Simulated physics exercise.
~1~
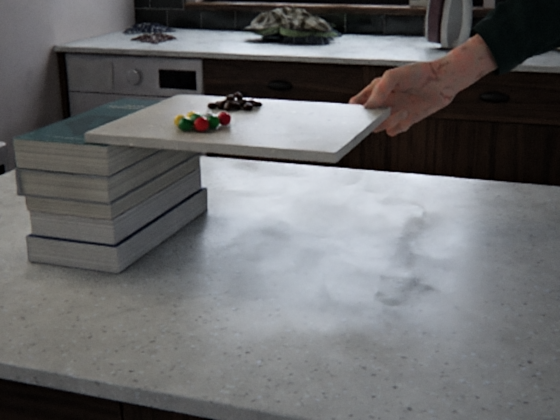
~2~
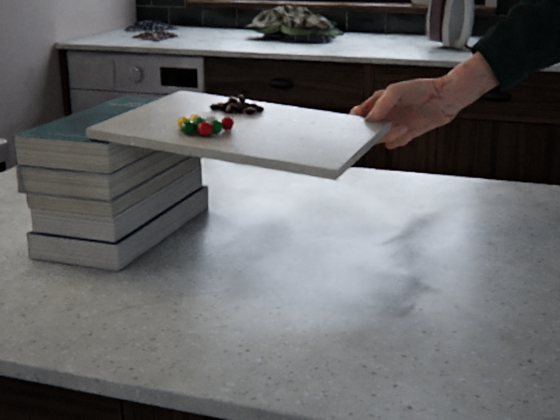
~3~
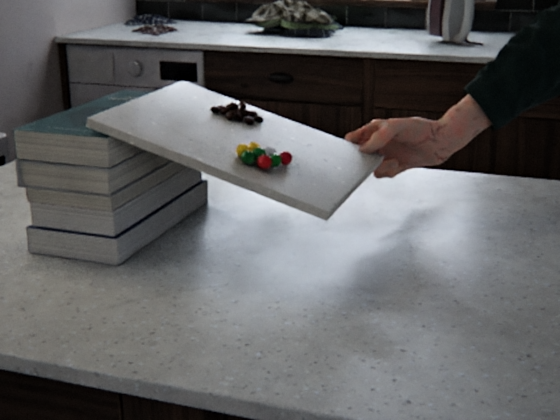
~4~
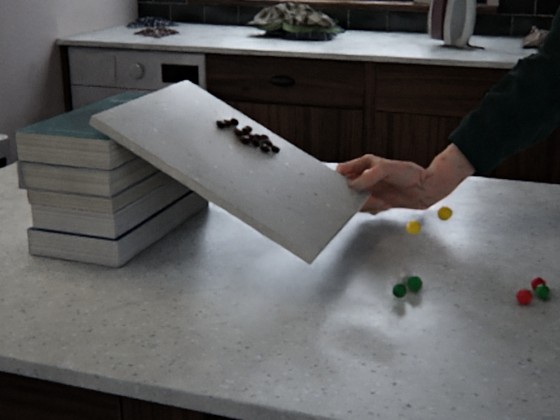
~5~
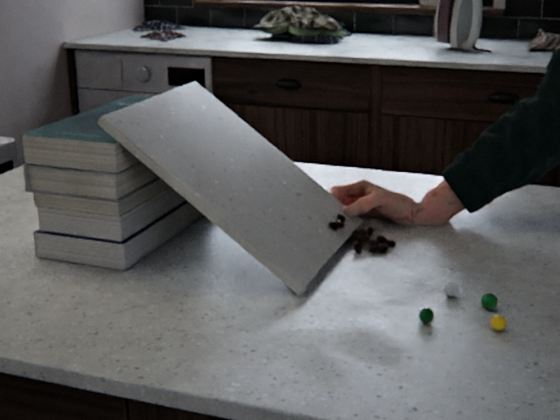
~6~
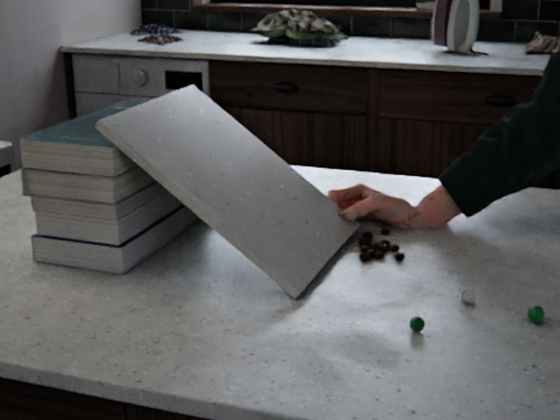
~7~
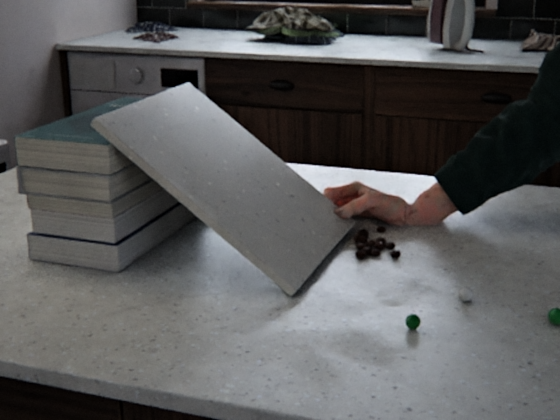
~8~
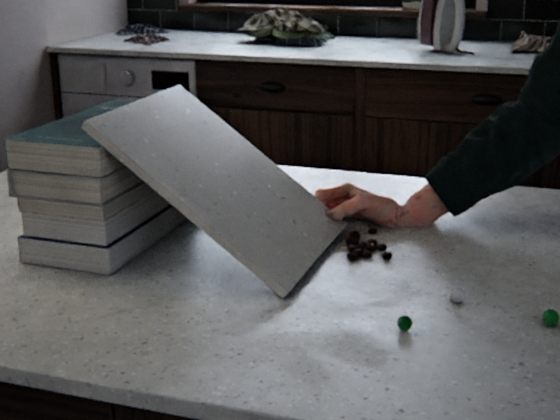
On a speckled kitchen counter, a hand holds up the right end of a pale board whose left end rests on a stack of thick books, with a cluster of colourful beads at the front and a heap of dark brown pieces behind. The hand lowers its end, and the beads slide first, then roll off across the counter. As the board tilts more steeply, the dark pieces slide down too and gather at its foot. The hand stays at the lowered end while the beads scatter farther, leaving two green ones and a clear one in view toward the right.
